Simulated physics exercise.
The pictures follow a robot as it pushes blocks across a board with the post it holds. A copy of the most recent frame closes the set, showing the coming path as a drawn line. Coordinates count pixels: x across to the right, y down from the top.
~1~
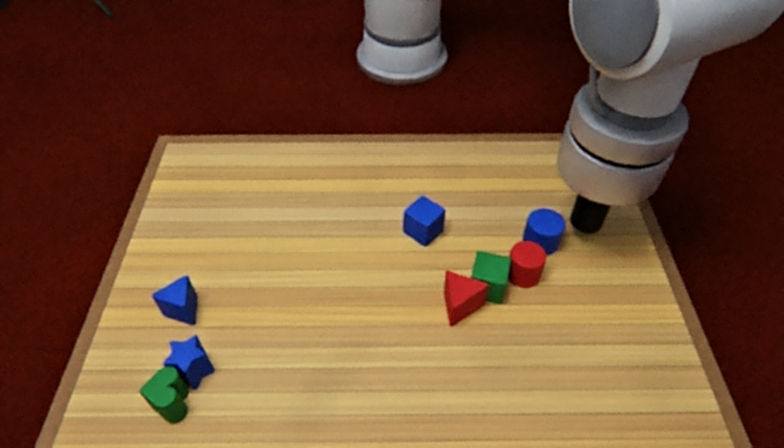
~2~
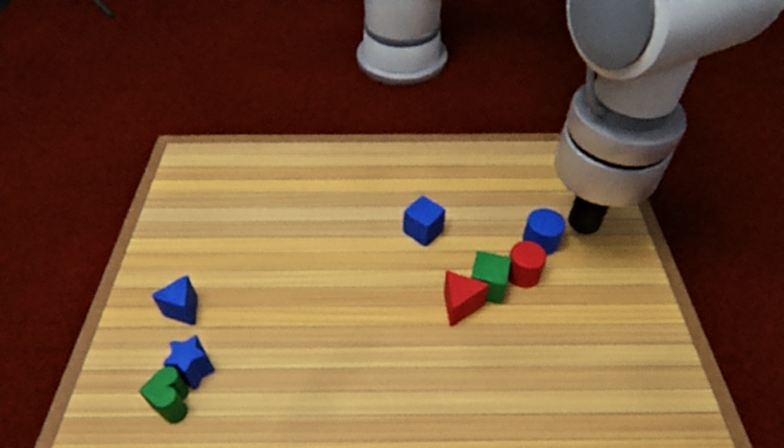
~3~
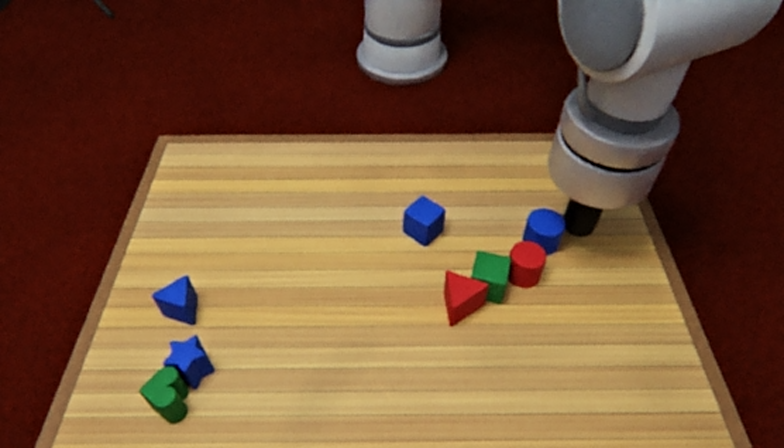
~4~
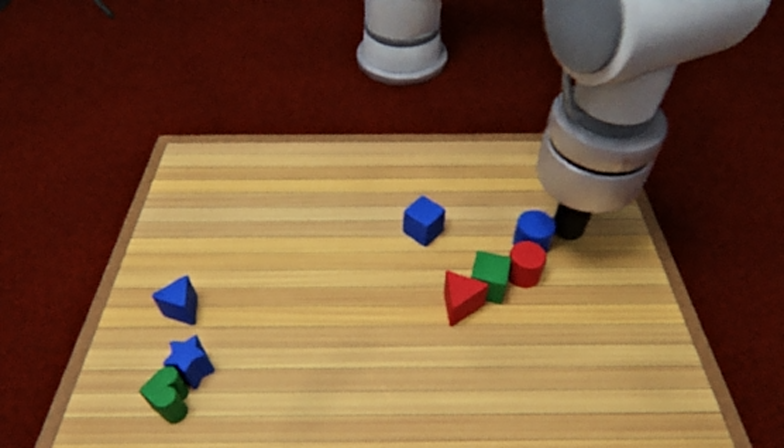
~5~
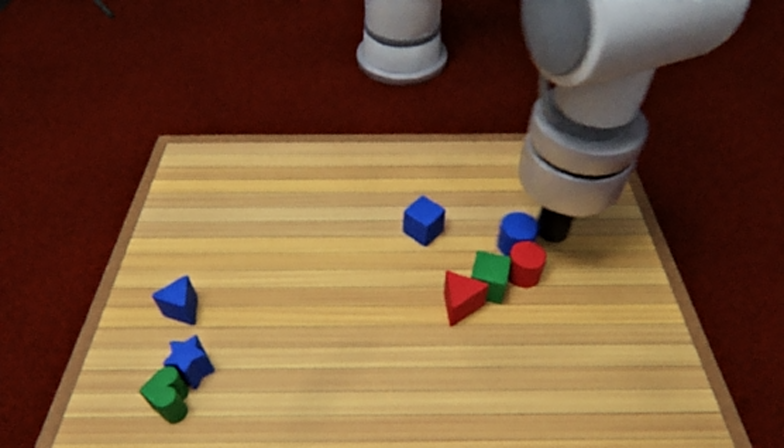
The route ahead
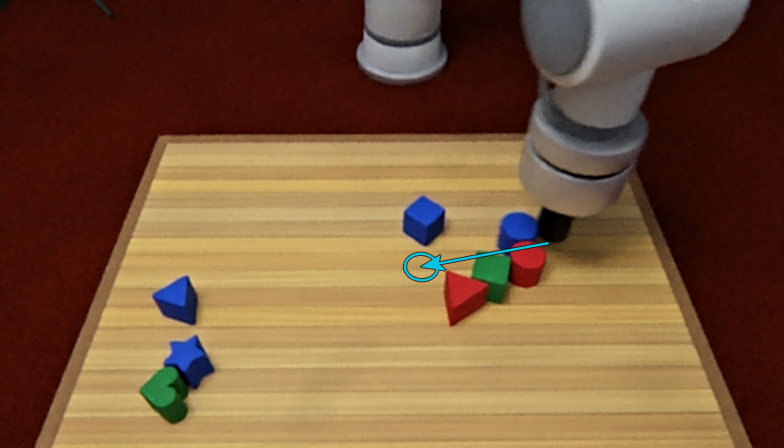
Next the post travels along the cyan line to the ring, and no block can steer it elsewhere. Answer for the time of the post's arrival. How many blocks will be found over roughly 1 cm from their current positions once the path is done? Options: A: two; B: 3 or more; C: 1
Correct choice: A.
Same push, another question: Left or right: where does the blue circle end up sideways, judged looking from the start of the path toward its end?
To the right.
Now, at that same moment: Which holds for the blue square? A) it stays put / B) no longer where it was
B.
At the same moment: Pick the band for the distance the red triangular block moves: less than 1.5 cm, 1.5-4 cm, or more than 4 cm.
The red triangular block moves under 1.5 cm.
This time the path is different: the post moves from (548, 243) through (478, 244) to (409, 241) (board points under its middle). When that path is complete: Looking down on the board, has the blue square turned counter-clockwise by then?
It seems not.
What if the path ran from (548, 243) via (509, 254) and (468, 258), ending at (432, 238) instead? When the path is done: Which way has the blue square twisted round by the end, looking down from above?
Looking down, it rotates clockwise.
The drawn path runs in a line from (548, 243) to (421, 267).
The first path, step by step. One third of the way, post at (508, 239); blue circle at (475, 228).
Two thirds of the way, post at (465, 247); blue square at (415, 206), turned 25° clockwise; blue circle at (432, 229).
At the end, post at (422, 255); blue square at (409, 202), turned 50° clockwise; red triangular block not moved; blue circle at (395, 228); red circle not moved.
